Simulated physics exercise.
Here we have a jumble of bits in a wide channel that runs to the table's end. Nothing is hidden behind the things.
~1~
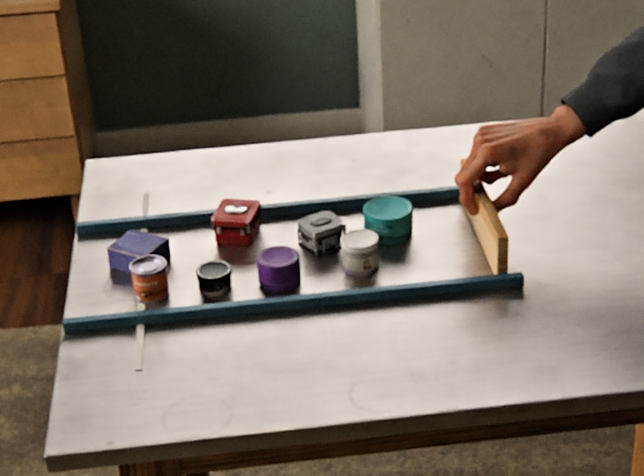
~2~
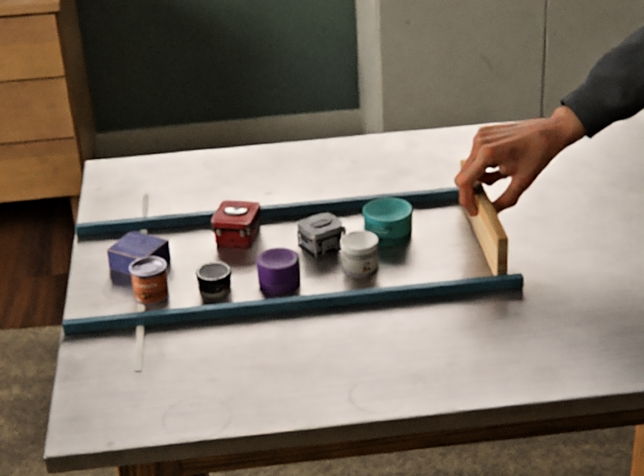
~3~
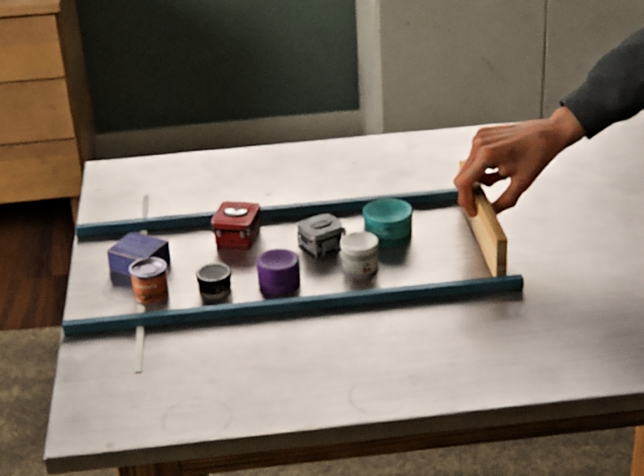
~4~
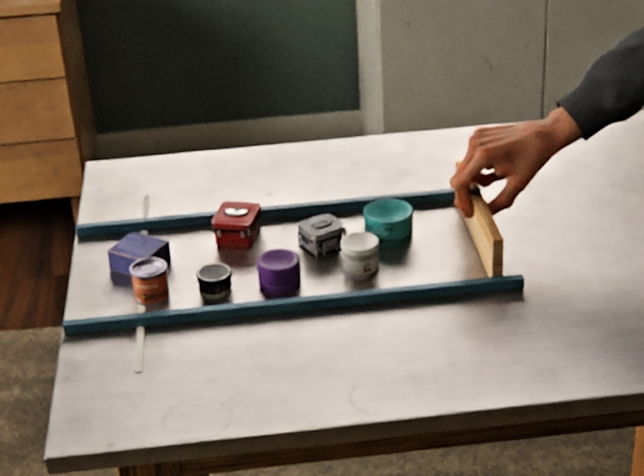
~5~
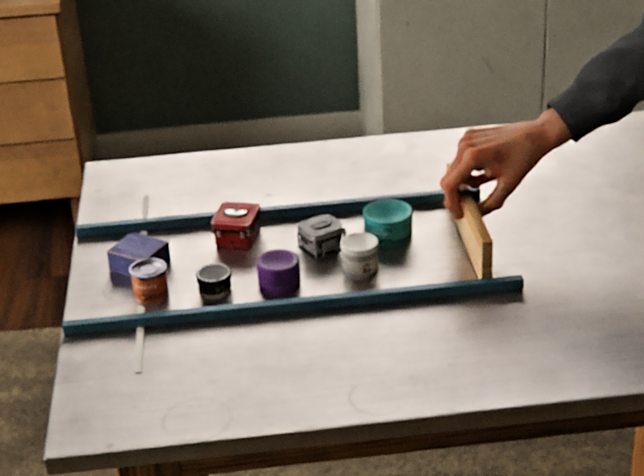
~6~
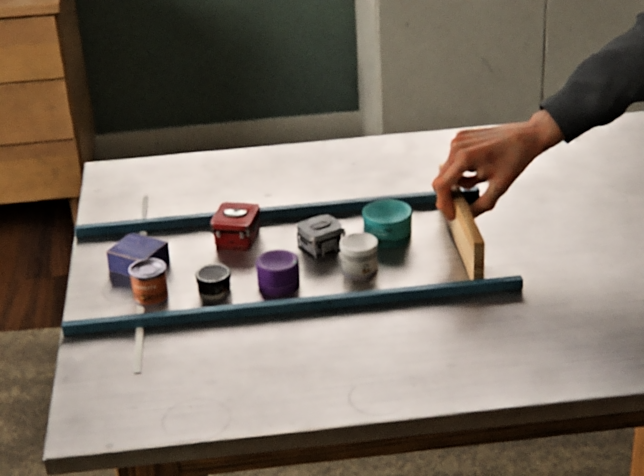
A hand holds a wooden board upright, then slides it slightly left toward small containers.
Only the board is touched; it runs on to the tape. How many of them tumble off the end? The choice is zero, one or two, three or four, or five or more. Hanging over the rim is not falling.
Here the number that fall off is one or two.
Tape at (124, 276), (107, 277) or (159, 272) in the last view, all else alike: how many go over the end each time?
Down on the floor: 2, 4 and 0.
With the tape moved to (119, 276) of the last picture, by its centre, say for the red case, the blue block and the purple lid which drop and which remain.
The red case survives, the blue block goes over, the purple lid remains up.
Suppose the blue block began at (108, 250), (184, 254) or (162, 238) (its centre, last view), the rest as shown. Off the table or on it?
Place by place, it is kept; comes down; is kept.
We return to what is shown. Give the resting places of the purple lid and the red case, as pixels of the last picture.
Near (118, 301) and (120, 231).
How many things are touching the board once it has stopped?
It touches 4.
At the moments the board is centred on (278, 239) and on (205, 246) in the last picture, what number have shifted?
By then 6, and 8.
Soon after, none off yet; blue block at rest near (138, 256); orange tin at rest near (149, 283); black pot at rest near (214, 281).
Then, none off yet; blue block at rest near (138, 256); orange tin moving near (139, 284); black pot moved about its own width near (176, 288).
At rest, the number that fall off is one or two; fallen, orange tin and blue block.
